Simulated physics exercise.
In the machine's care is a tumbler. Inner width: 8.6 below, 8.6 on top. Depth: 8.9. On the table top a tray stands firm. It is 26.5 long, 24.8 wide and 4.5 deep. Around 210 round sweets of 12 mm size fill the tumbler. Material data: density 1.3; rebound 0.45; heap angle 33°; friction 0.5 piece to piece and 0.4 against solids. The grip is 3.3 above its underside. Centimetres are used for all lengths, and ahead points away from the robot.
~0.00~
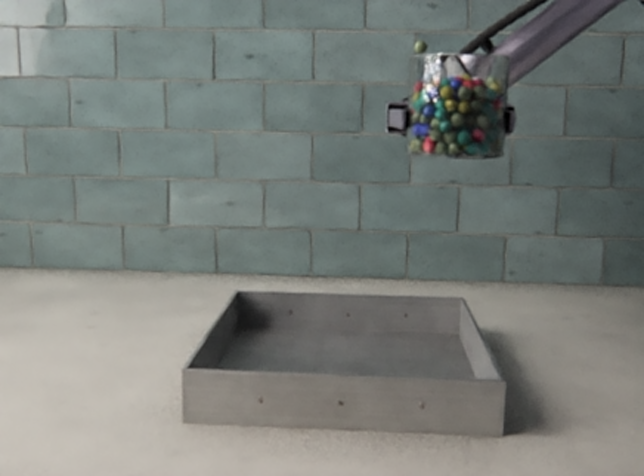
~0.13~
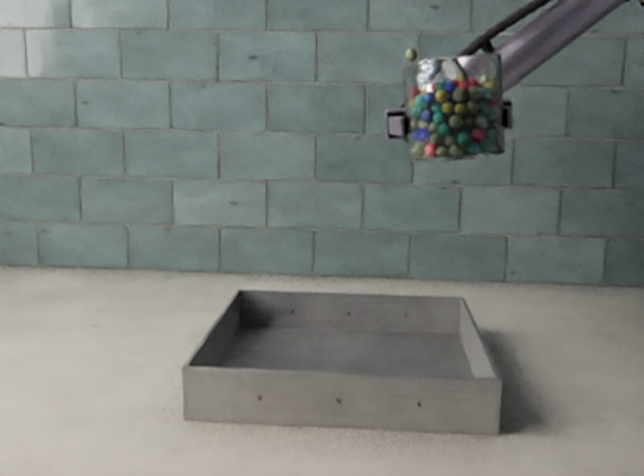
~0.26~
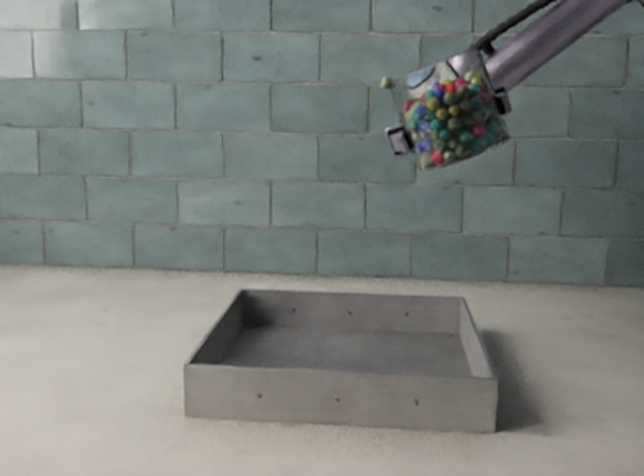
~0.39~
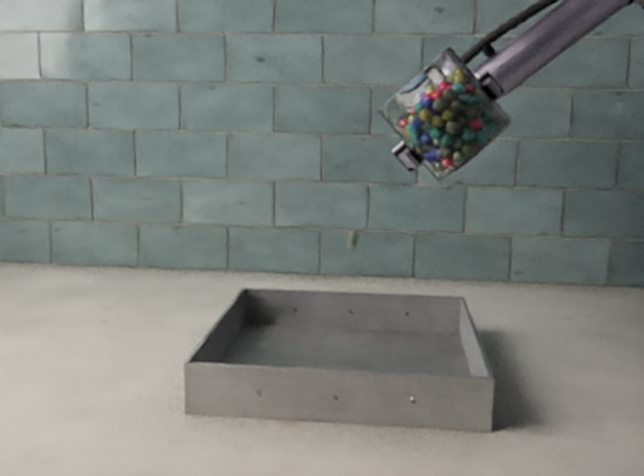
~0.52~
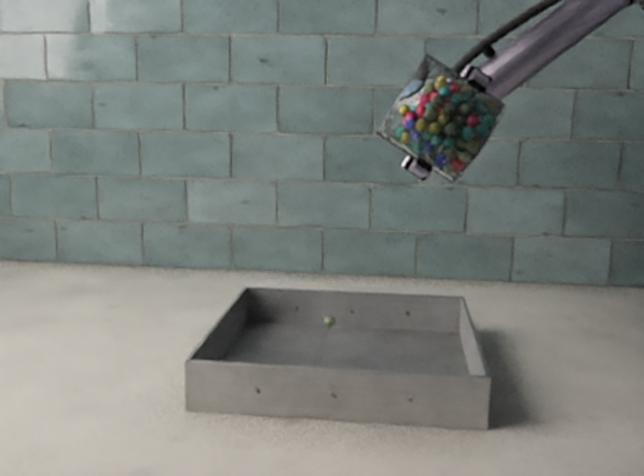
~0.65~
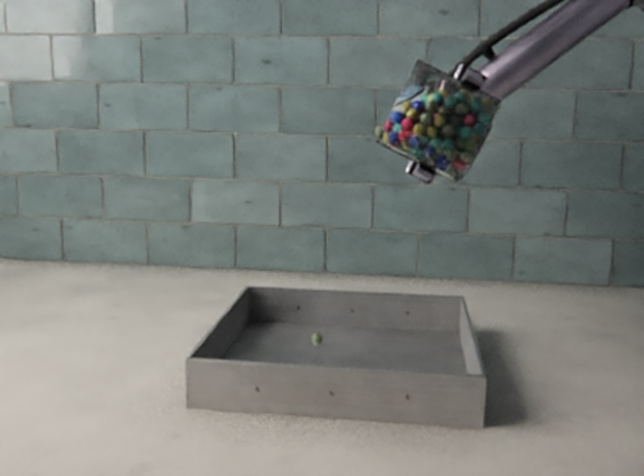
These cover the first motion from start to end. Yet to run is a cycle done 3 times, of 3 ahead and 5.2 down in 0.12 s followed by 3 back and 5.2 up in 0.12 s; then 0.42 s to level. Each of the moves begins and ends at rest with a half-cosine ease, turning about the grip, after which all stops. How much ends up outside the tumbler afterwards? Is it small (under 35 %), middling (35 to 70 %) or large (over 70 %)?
Small.
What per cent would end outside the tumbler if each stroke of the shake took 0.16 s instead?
About 5 per cent, then.
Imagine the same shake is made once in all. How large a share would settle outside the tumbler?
Near 5 per cent.
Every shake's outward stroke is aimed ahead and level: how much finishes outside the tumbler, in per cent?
I'd say close to 65 per cent.
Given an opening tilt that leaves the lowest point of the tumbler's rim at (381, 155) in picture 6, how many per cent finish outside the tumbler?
The share is around 35 %.
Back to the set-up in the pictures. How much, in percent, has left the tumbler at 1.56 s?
About 15 per cent by then.
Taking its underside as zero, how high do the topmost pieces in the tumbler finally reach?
I'd say close to 8.0 cm.
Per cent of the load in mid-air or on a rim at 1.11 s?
Roughly 6 per cent.
After 1.11 s, tilted 65° forward, highest piece 28 above the table; 195 in the tumbler, 6 in the tray, 13 in flight or on a rim.
After 1.56 s, tilted 37° forward, highest piece 29 above the table; 177 in the tumbler, 29 in the tray, 6 on the table or floor, 2 in flight or on a rim.
After 1.99 s, level, highest piece 30 above the table; 177 in the tumbler, 29 in the tray, 8 on the table or floor.
After 3.04 s, level, highest piece 30 above the table; 177 in the tumbler, 29 in the tray, 8 on the table or floor.
In the end, 177 in the tumbler, 29 in the tray, 8 on the table or floor. That is 17 % outside the tumbler.
